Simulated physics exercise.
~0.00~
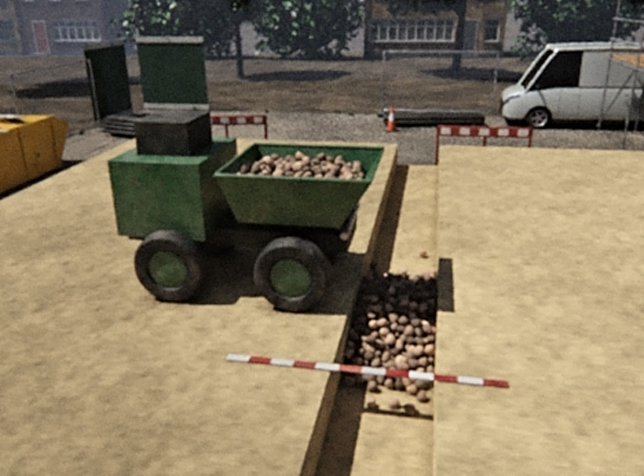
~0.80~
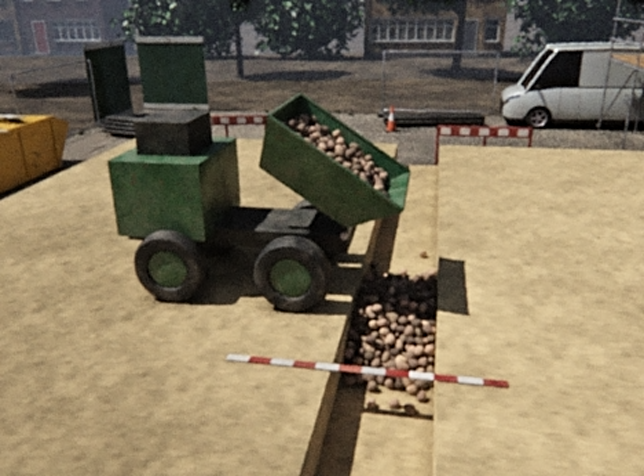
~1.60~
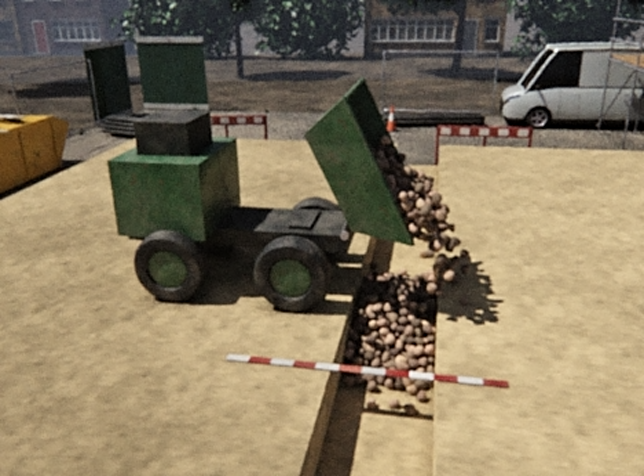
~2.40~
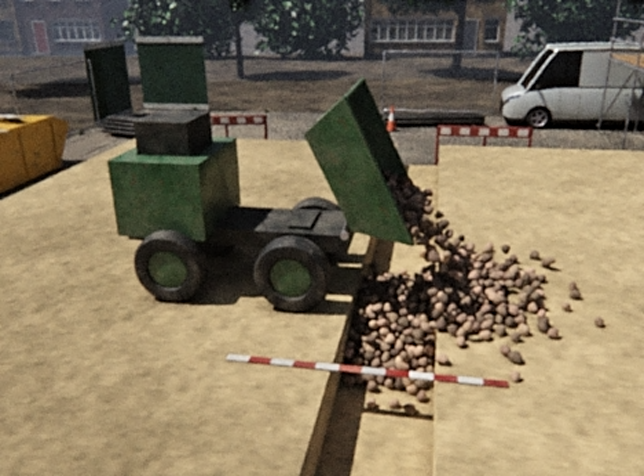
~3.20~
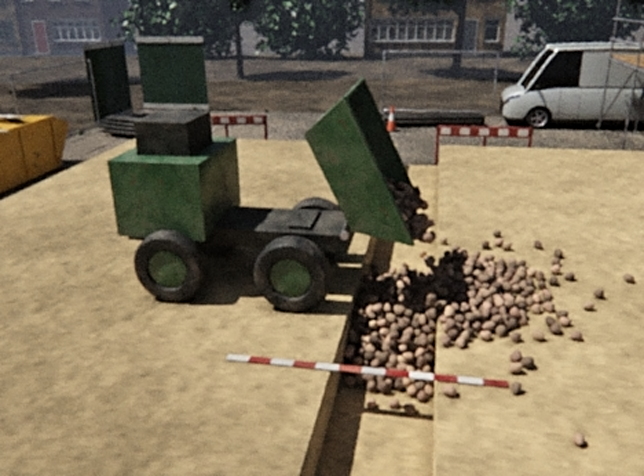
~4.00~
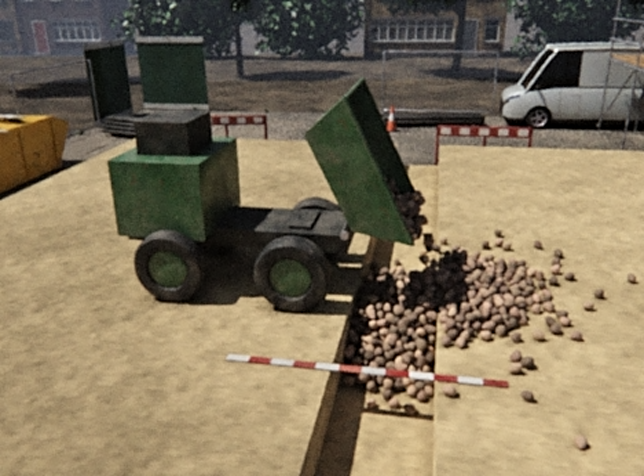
The video shows a green dumper tilting its skip toward a trench already holding loose stones, and more brown stones slide out, filling the trench further and spilling onto the sandy ground to the right, where they settle while the skip stays raised with some still inside.
